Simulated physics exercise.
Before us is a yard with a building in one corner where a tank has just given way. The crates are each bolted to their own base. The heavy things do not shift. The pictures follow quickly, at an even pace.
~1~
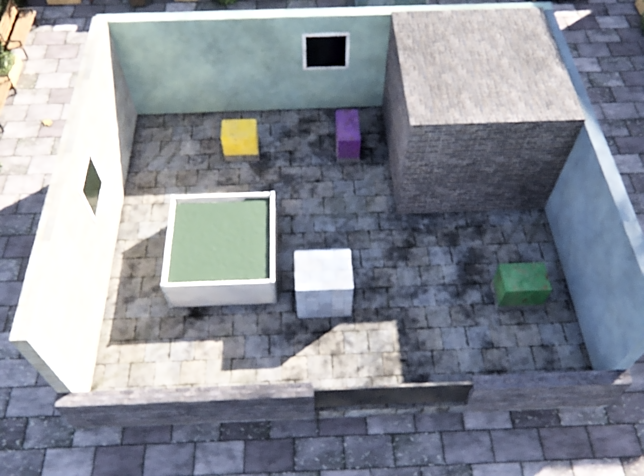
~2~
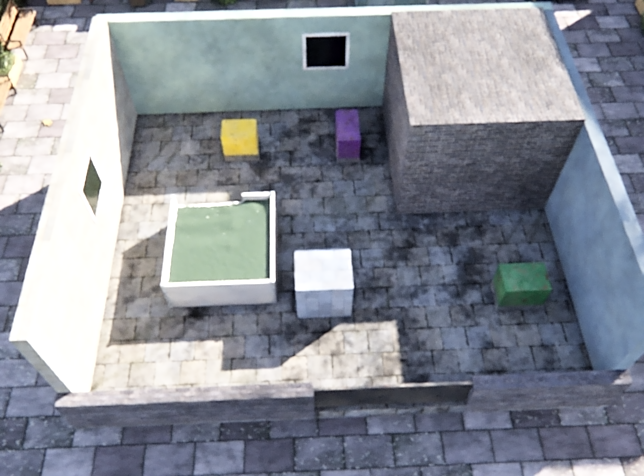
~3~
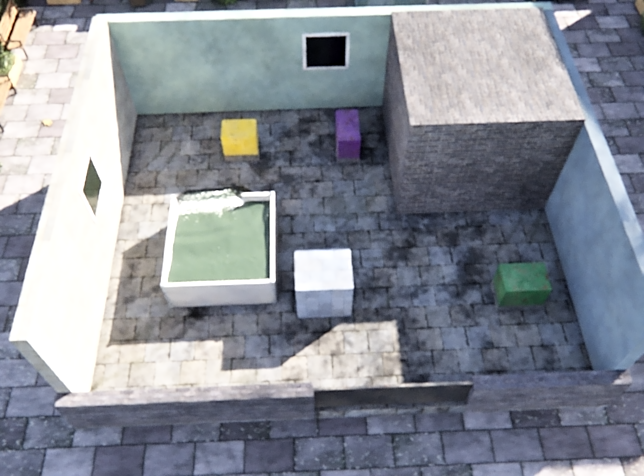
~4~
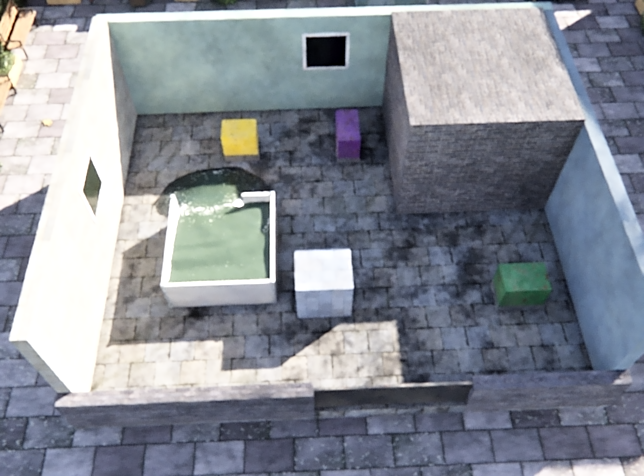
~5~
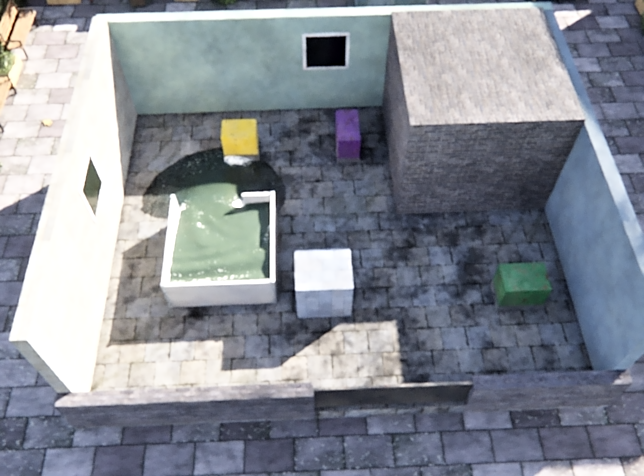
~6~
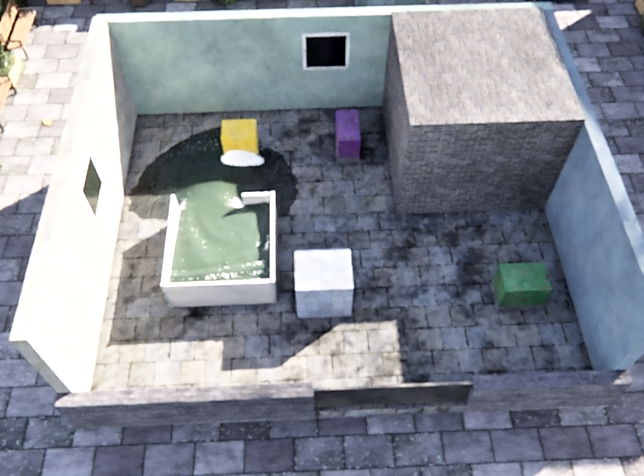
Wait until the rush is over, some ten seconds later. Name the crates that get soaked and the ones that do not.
The green crate does not get soaked; the purple crate gets soaked; the yellow crate gets soaked.
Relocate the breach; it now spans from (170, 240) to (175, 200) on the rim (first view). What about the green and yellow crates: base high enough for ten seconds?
My take: The green one stays clear, while the yellow one stays clear.
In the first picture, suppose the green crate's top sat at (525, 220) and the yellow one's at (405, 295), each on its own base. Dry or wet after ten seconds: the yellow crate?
The yellow crate is untouched.
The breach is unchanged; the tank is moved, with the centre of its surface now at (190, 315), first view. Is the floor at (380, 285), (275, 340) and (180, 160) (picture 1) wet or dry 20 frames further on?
Untouched, untouched, submerged.
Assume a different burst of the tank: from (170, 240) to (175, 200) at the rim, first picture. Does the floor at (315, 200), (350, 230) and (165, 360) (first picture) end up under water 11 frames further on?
Taken in turn, that's not reached, not reached, and finally reached.
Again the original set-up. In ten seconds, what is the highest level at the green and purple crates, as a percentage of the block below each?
20 %, then 150 %.
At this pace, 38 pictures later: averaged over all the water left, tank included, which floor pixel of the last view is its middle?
Near pixel (243, 195).
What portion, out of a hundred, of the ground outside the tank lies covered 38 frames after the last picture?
Around 60 percent.
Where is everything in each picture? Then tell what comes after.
In the first picture, the tank at (221, 239) is whole and still.
In the second picture, water pours out on the tank's far side and has run to a hidden place.
In the third picture, water pours out on the tank's far side and has run to a hidden place.
In the fourth picture, water pours out on the tank's far side and has run to (232, 169).
In the fifth picture, water pours out on the tank's far side and has run to a hidden place.
In the sixth picture, the front is at (208, 132), out from the gap on the tank's far side.
A moment on, water covers 20 % of the floor; the green crate not reached, the purple crate not reached, the yellow crate water round its plinth.
Next, water covers 25 % of the floor; the green crate not reached, the purple crate water round its plinth, the yellow crate water round its plinth.
Then, water covers 35 % of the floor; the green crate not reached, the purple crate water round its plinth, the yellow crate water round its plinth.
Later, water covers 60 % of the floor; the green crate not reached, the purple crate water round its plinth, the yellow crate water round its plinth.
In the end, water covers 85 % of the floor; the green crate stayed above the water, the purple crate was topped, the yellow crate was topped.
